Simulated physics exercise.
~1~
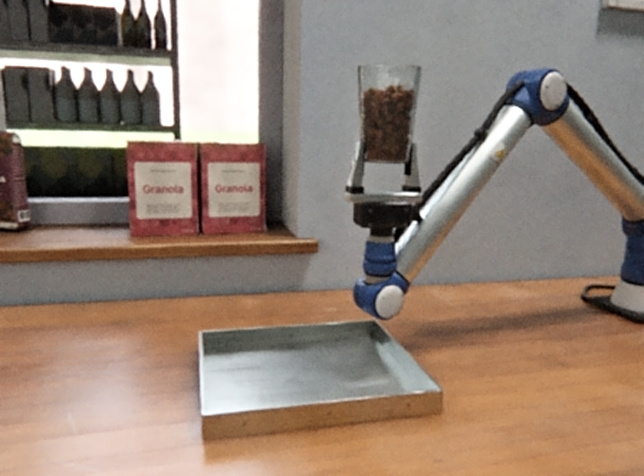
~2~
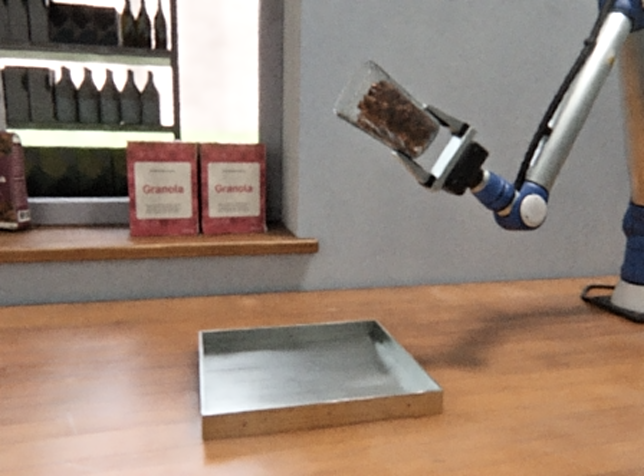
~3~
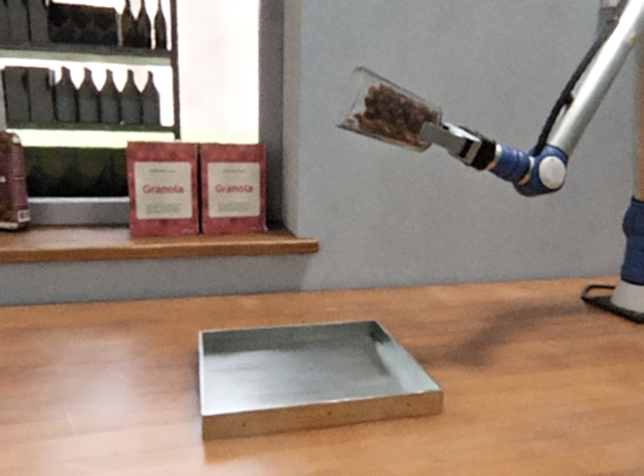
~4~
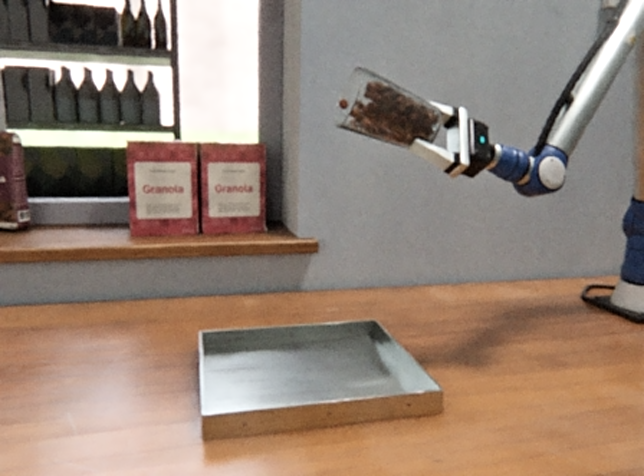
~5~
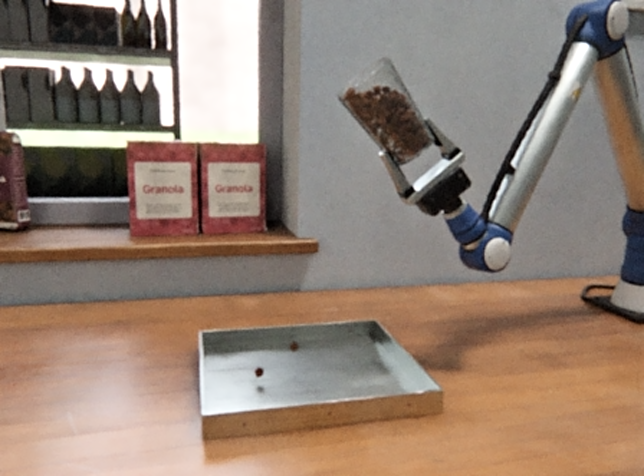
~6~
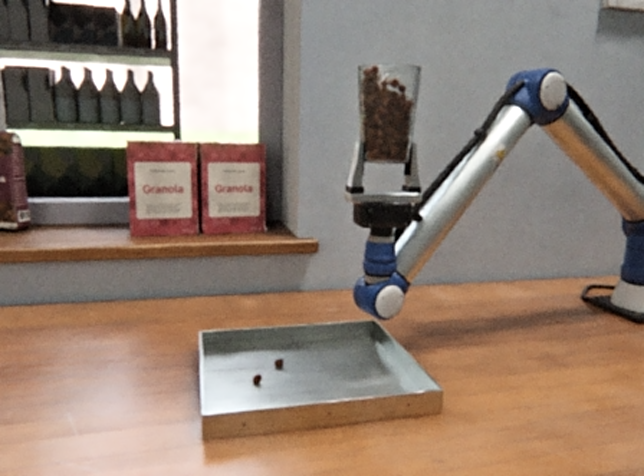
The clip opens with a robot arm holding a clear tumbler of brown pet food pellets upright above a wooden table, near a shallow metal tray. The arm swings the tumbler up and tips it over to the left until it lies nearly on its side, its open end beyond the tray's right part. It stays steeply tilted while the pellets shift toward the mouth. The arm then begins to raise the tumbler upright again, and two pellets now lie in the tray. Finally, the tumbler stands upright in the grip, still holding nearly all its pellets, with just two in the tray.
